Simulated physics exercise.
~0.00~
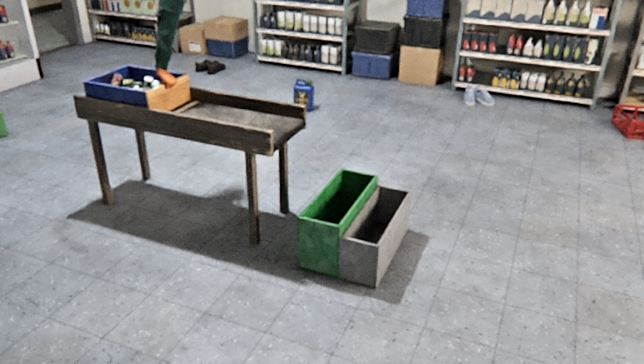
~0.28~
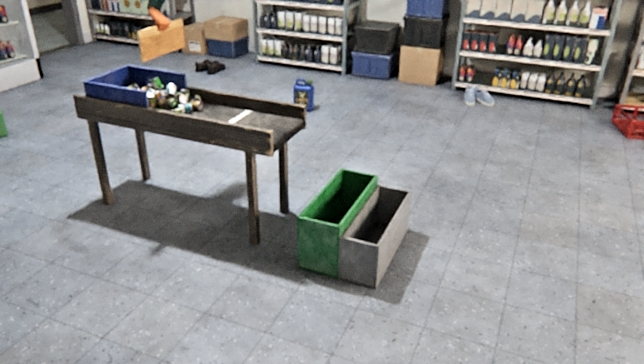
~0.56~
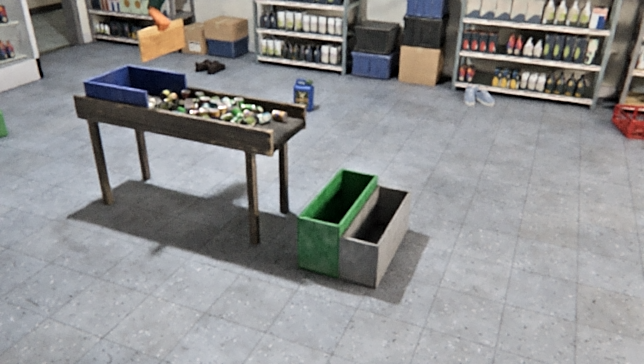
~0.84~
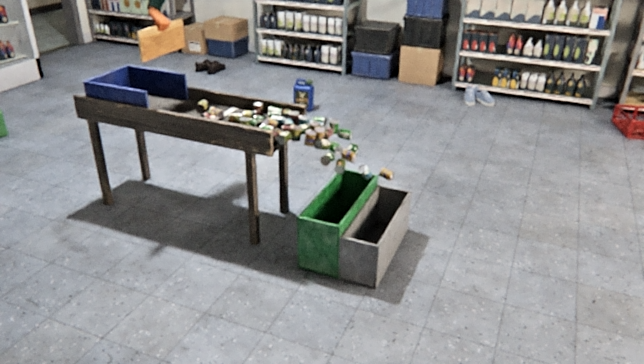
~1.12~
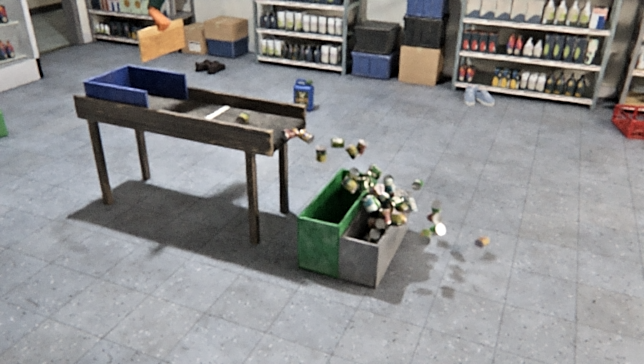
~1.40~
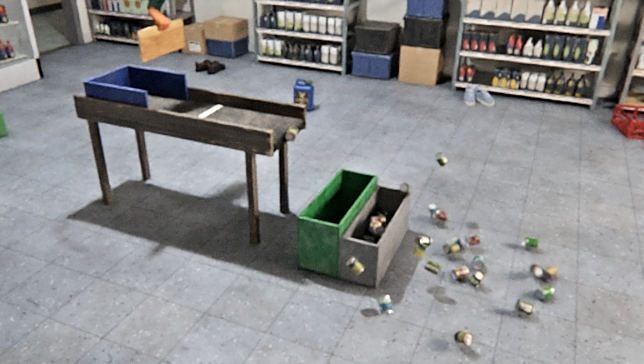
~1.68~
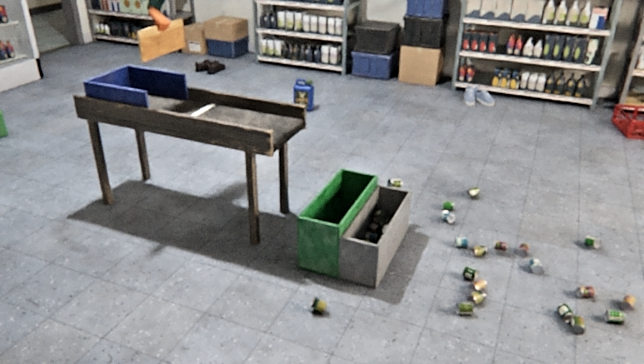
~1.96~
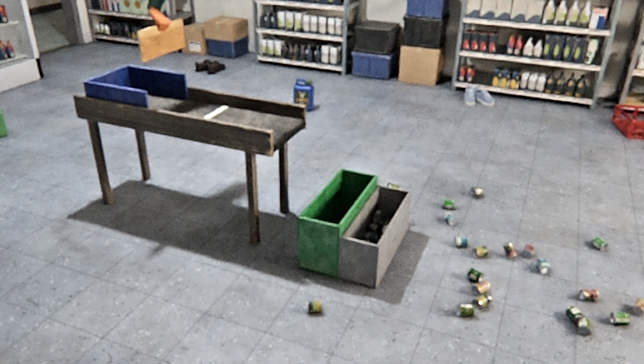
In a storeroom, small tins slide off a belt, some landing in a grey box, others scattering beyond.
